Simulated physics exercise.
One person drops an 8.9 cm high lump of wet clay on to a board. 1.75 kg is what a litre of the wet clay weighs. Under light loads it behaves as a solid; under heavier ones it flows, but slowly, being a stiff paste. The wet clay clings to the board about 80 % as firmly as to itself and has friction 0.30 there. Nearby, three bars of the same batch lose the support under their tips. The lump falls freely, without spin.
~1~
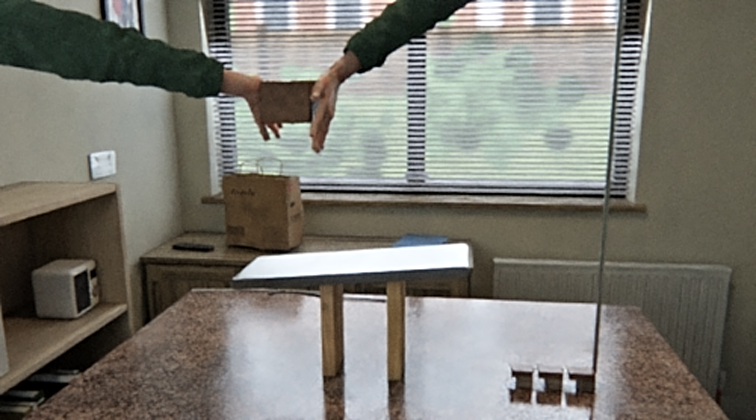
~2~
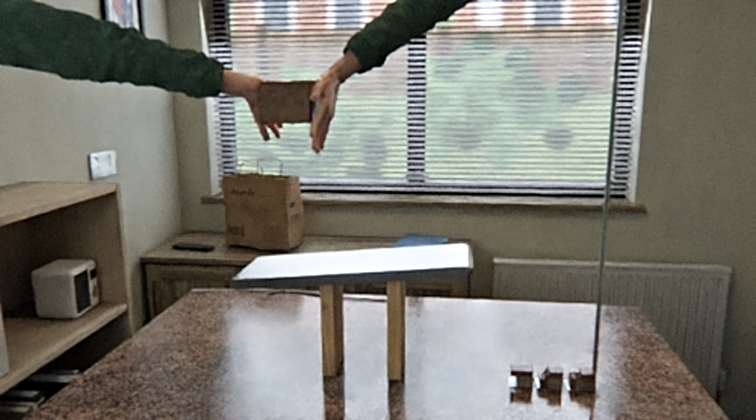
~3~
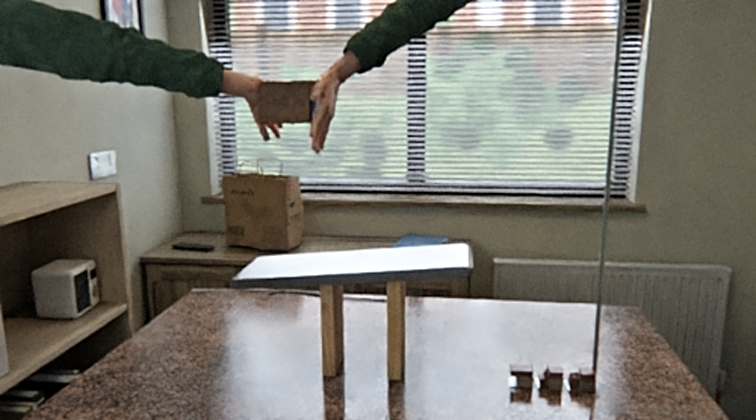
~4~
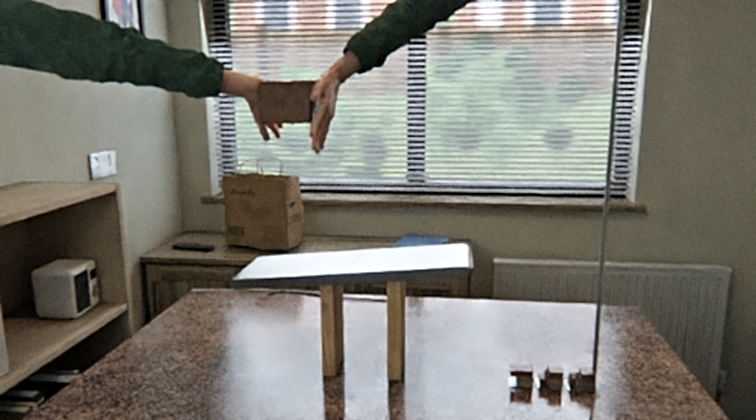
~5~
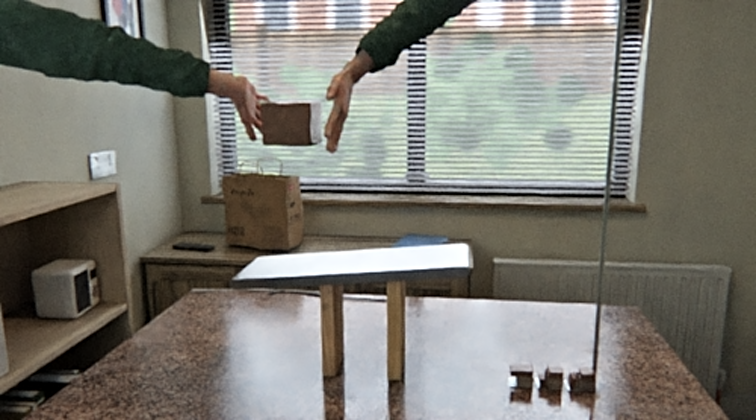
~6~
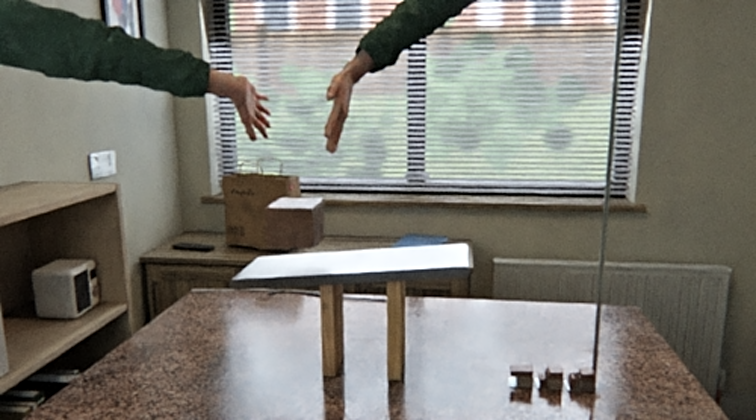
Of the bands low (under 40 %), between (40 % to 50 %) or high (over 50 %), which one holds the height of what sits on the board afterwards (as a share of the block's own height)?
The one that holds it is between.
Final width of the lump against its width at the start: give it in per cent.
220 %.
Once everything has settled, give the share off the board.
Off the board: Roughly 30 %.
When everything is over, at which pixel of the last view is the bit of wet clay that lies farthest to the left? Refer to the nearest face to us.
At roughly (244, 274).
Then, 0.11 s after the last picture, it stands 47 % of its first height and none has gone off the board.
Then, 0.25 s after the last picture, it stands 47 % of its first height and none has gone off the board.
Then, 0.38 s after the last picture, it stands 47 % of its first height and 28 % has gone off the board.
Then, 0.52 s after the last picture, it stands 47 % of its first height and 28 % has gone off the board.
Then, 0.62 s after the last picture, at the end, it stands 47 % of its first height and 28 % has gone off the board.
